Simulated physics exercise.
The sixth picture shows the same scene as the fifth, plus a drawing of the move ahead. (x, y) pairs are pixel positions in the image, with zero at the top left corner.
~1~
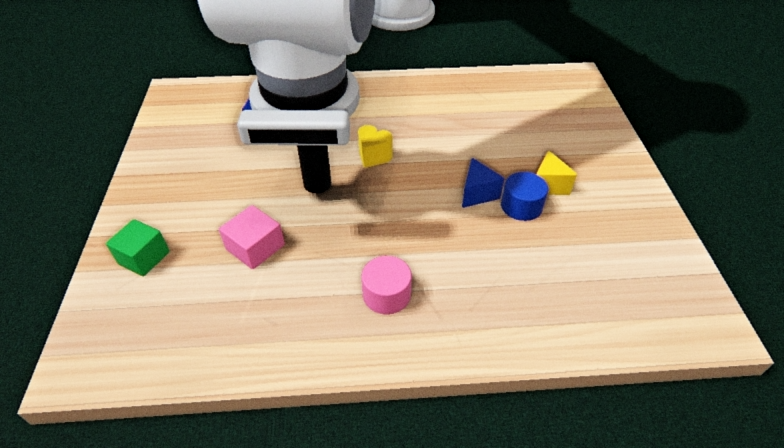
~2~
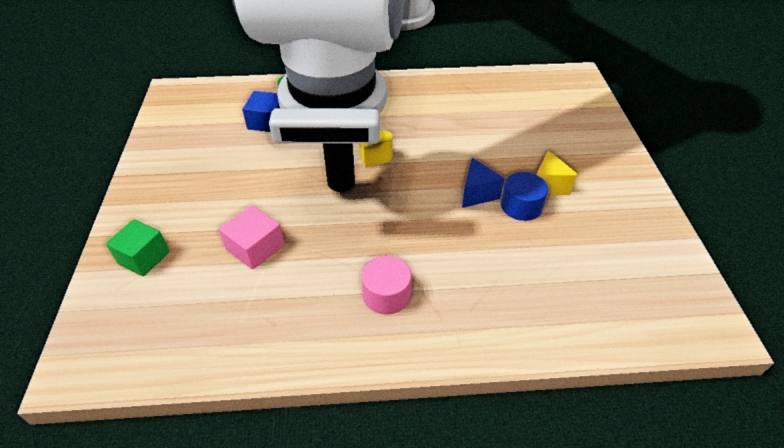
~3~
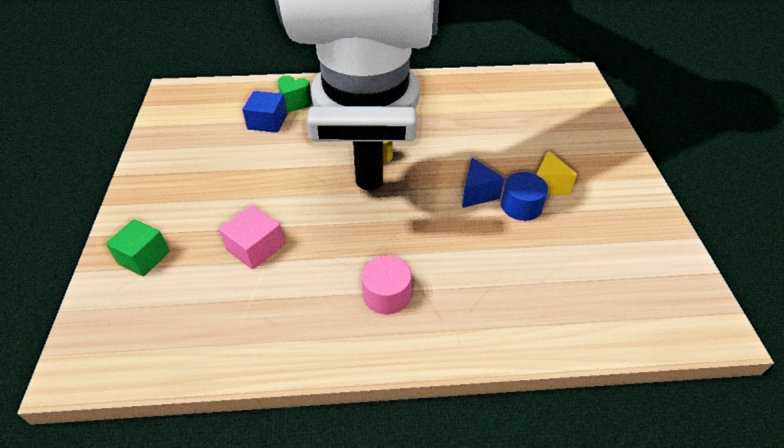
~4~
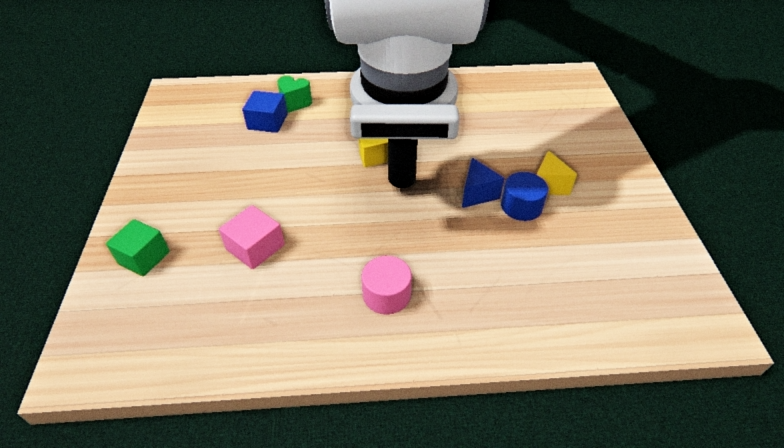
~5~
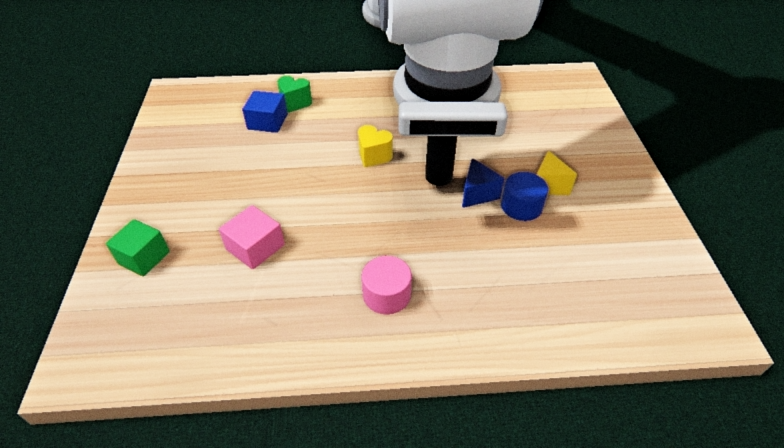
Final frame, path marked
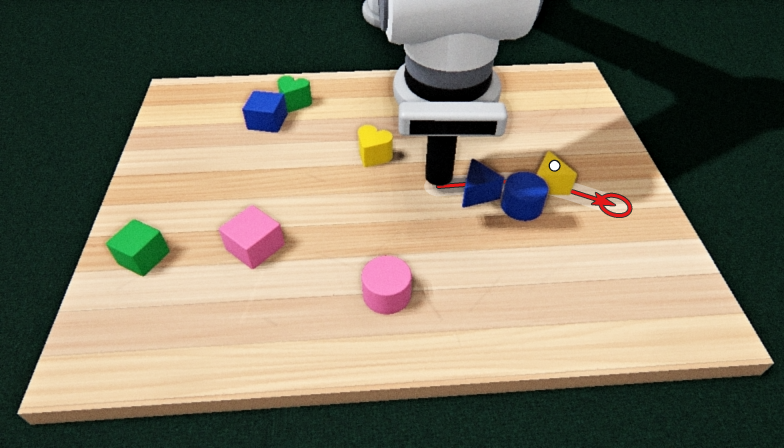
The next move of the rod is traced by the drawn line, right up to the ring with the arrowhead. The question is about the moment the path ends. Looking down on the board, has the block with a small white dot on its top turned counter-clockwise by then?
Yes, that is how it ends up.
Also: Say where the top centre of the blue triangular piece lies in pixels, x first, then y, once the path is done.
Its top middle: (511, 180).
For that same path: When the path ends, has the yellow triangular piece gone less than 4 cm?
I'd say no.
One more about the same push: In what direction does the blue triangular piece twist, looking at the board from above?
Answer: With the clock.
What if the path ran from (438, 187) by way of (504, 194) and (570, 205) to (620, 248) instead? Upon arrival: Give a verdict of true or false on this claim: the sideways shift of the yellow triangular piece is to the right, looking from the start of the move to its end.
It is false.
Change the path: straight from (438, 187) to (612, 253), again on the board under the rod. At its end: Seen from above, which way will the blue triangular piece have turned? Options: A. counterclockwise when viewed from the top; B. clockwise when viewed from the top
A.
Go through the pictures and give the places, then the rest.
The first picture shows tip of the rod (318, 184), middles of tops, yellow heart (373, 136), blue triangular piece (481, 173), blue circle (527, 185), yellow triangular piece (555, 166).
The second picture shows rod (341, 183), nothing pushed.
The third picture shows rod (370, 181), nothing pushed.
The fourth picture shows rod (402, 179), nothing pushed.
The fifth picture shows rod (439, 177), yellow heart (373, 136), blue triangular piece (481, 173), blue circle (527, 185), yellow triangular piece (555, 166).
The line goes from (438, 187) through (496, 182) and (555, 187) to (615, 205); the dot is on the yellow triangular piece.
The first path, step by step. One third of the way, rod (498, 173); blue triangular piece (510, 179), turned 65° clockwise; blue circle (544, 193).
Two thirds of the way, rod (558, 177); blue triangular piece (511, 180), turned 70° clockwise; blue circle (545, 194); yellow triangular piece (589, 170).
At the end, rod (619, 196); yellow heart unmoved; blue triangular piece (511, 180), turned 70° clockwise; blue circle (545, 194); yellow triangular piece (650, 181), turned 40° anticlockwise.
